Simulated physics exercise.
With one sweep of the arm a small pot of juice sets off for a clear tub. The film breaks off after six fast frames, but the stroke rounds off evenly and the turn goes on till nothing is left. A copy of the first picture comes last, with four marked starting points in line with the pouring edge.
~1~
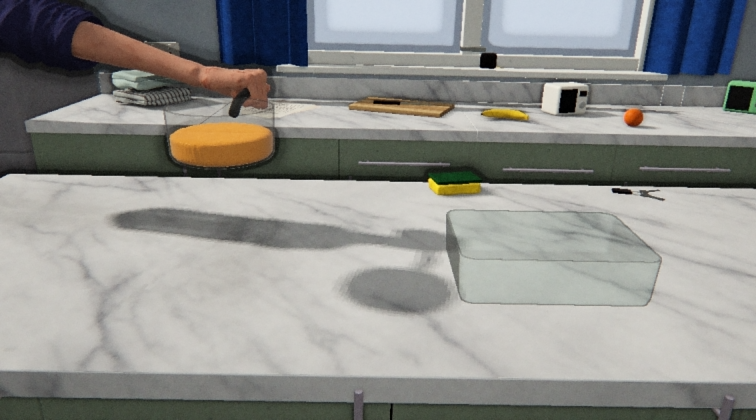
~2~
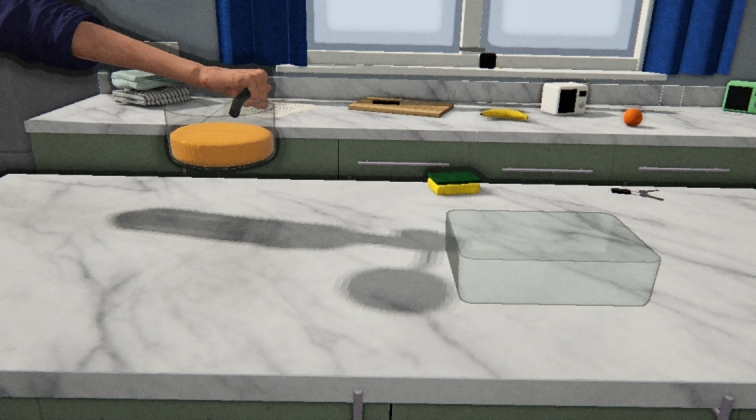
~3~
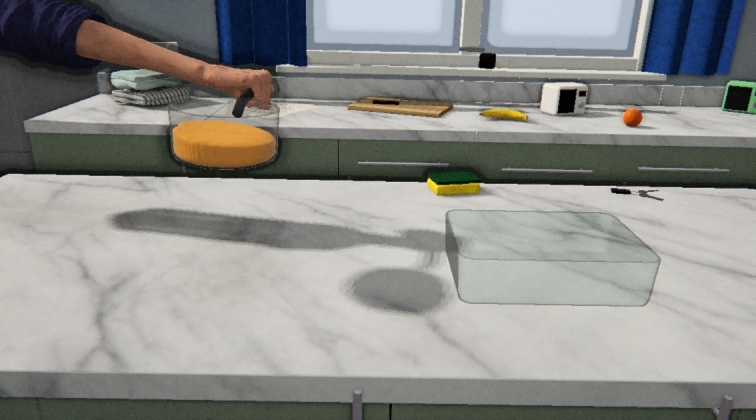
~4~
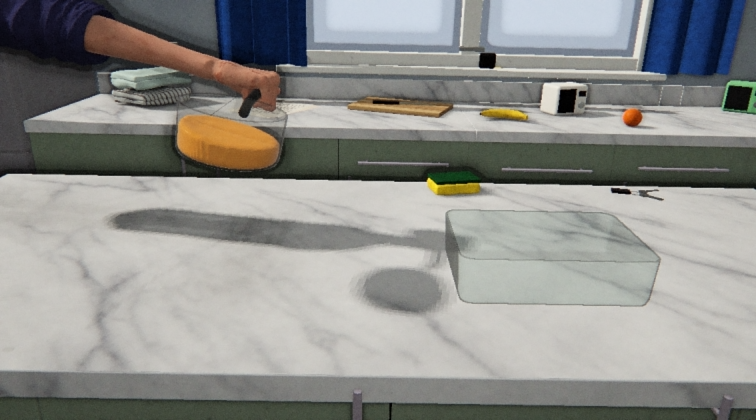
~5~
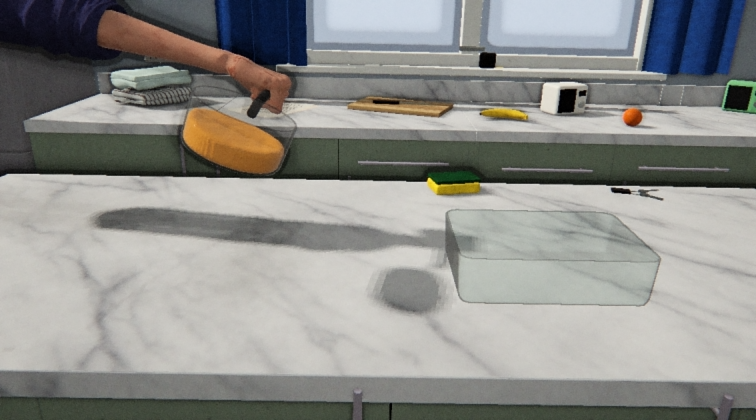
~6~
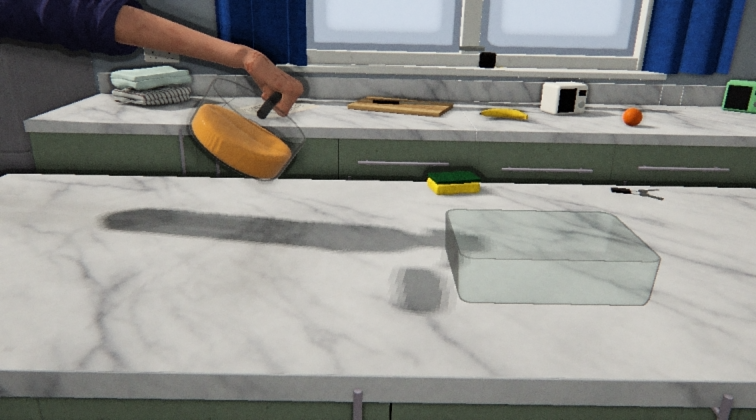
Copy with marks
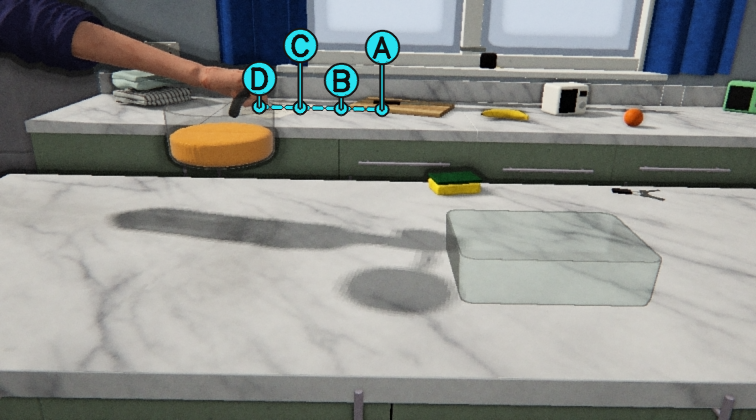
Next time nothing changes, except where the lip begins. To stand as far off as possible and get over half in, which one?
I would pick place B.
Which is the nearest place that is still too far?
The answer is C.
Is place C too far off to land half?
Yes.
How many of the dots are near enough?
Two of them.
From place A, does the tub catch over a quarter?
Yes, it does.
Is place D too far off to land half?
Yes, it does.
On the marked copy, A at (382, 109); B at (341, 108); C at (300, 107); D at (259, 106).
With A, about 80 % lands in the tub, 3 % falls short and 17 % goes beside or beyond.
With B, about 77 % lands in the tub, 11 % falls short and 12 % goes beside or beyond.
With C, about 6 % lands in the tub, 89 % falls short and 4 % goes beside or beyond.
With D, about 0 % lands in the tub, 100 % falls short.
